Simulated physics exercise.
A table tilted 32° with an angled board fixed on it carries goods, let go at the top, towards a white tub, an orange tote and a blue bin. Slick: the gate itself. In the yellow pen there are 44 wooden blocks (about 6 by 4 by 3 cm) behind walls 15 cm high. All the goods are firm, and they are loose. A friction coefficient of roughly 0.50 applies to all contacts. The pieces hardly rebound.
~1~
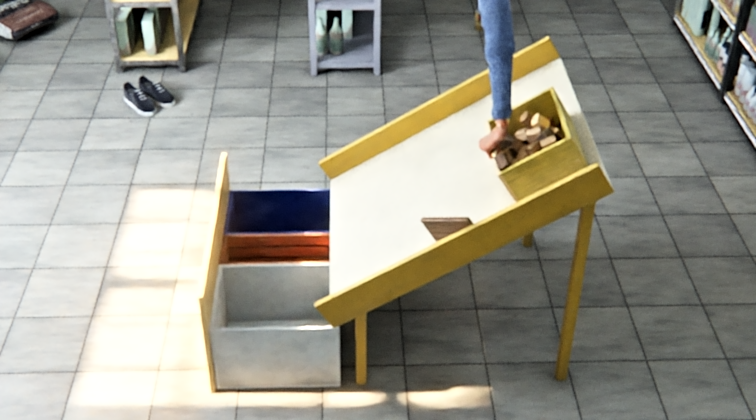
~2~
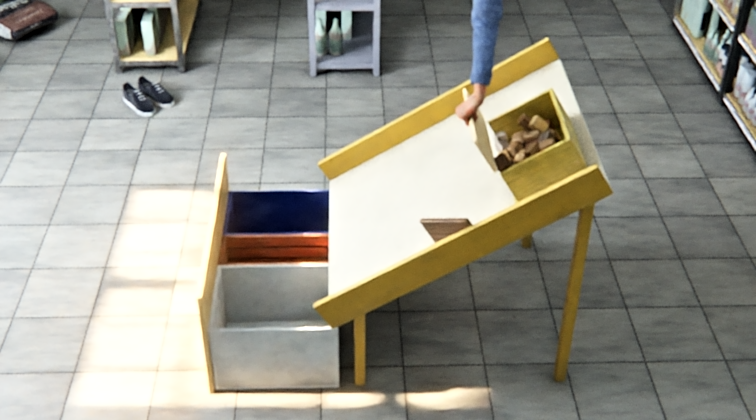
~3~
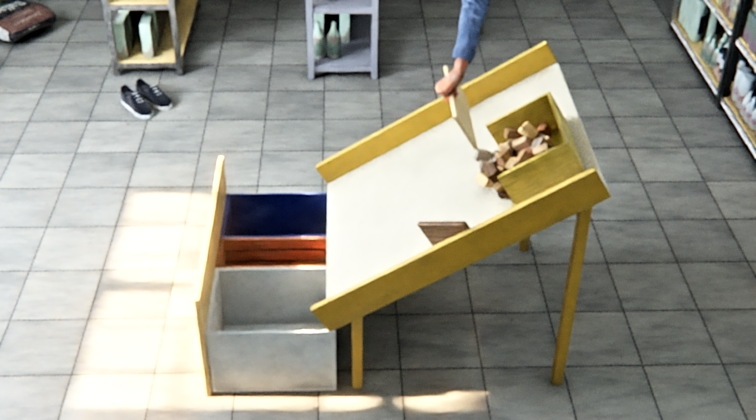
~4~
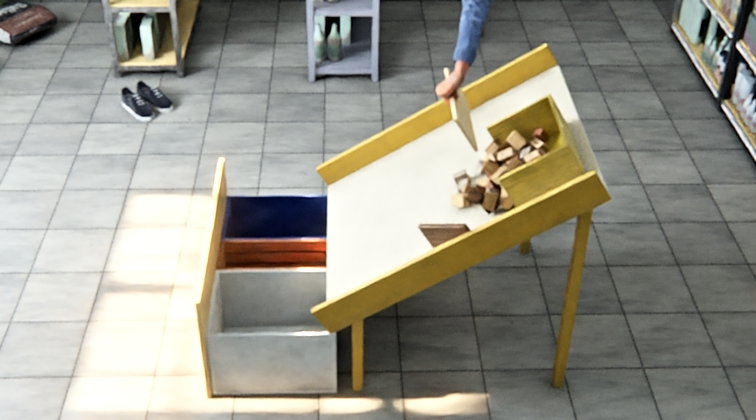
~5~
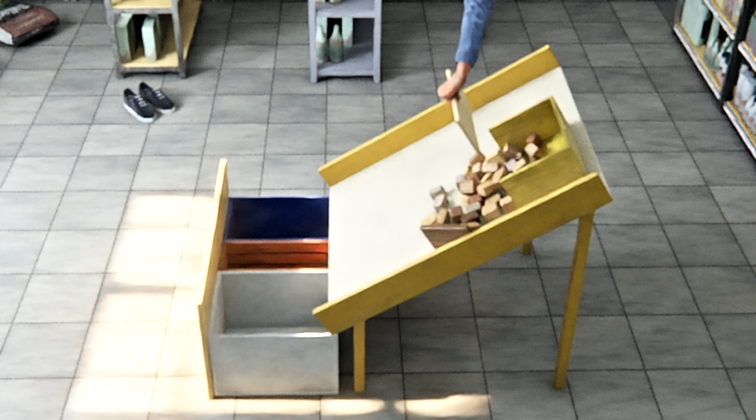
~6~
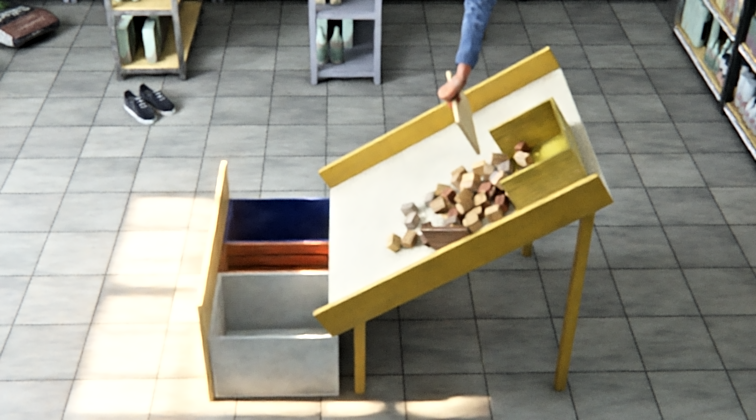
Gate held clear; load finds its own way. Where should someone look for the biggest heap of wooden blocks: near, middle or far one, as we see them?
I expect the biggest heap in the near one.
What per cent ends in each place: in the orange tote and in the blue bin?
Approx. 25 % / 0 %.
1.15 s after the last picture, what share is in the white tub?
60 % by then.
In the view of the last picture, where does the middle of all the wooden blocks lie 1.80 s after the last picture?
(261, 337).
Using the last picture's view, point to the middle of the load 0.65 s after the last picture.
(333, 272).
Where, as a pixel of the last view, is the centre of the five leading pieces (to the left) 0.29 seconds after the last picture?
About (322, 275).
Then, 0.29 s after the last picture, 1 still in the yellow pen, 1 in the white tub, 40 on the slope and 2 in the air.
Then, 0.65 s after the last picture, 12 in the white tub, 5 in the orange tote, 24 on the slope and 3 in the air.
Then, 1.15 s after the last picture, 27 in the white tub, 11 in the orange tote, 1 in the blue bin and 5 on the slope.
When it is over (1.80 s after the last picture), 30 in the white tub, 11 in the orange tote, 1 in the blue bin and 2 on the slope.
